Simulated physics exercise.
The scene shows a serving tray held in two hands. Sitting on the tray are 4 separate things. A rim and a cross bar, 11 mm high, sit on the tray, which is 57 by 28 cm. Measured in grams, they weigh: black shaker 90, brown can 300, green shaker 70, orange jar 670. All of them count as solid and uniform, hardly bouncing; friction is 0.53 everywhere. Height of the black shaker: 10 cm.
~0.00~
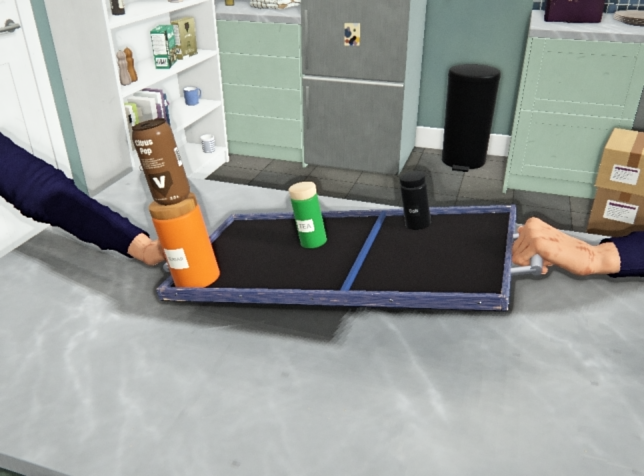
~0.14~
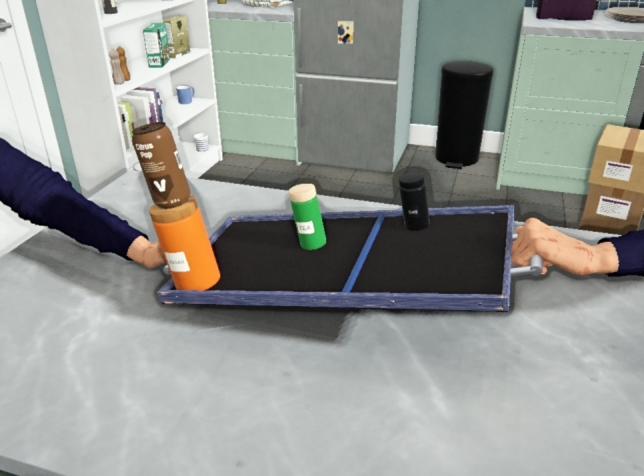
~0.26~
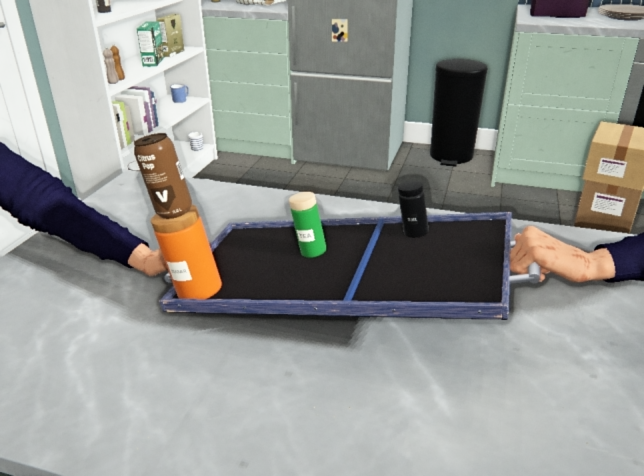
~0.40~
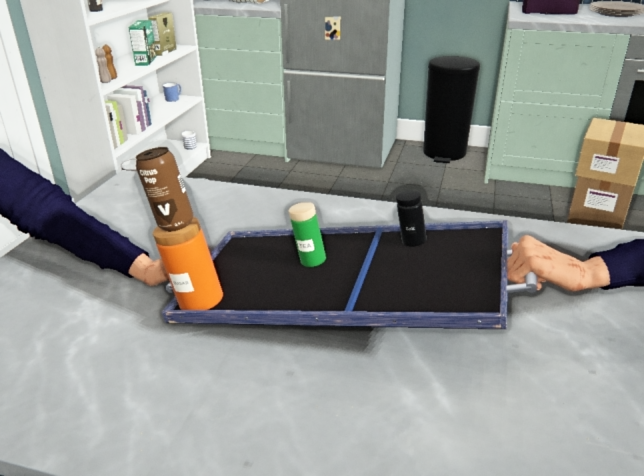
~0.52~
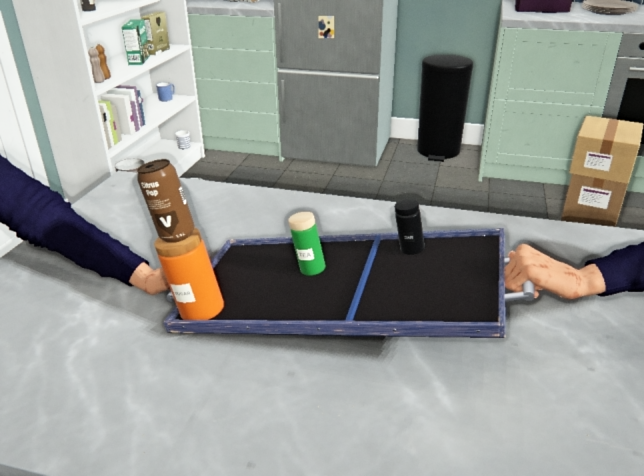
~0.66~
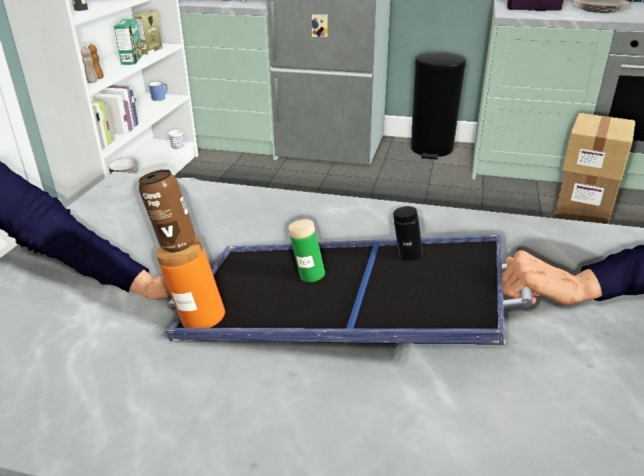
In a kitchen, two hands hold a blue-rimmed tray over a pale counter, with a brown can stacked on an orange jar at the left, a green shaker mid-tray and a black one further right. The tray's left side gradually lowers to the counter while the containers keep their places.
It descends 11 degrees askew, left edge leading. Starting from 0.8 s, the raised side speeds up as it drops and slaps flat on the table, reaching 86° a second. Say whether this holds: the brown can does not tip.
I'd say it stays up.
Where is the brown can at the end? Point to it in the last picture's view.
Somewhere around (193, 218).
After 0.96 s, left edge on the table, tray at 6°.
After 1.06 s, tray flat on the table.
At rest (1.9 s), all 4 in place, give or take 5 cm. In the last view, brown can near (193, 218).
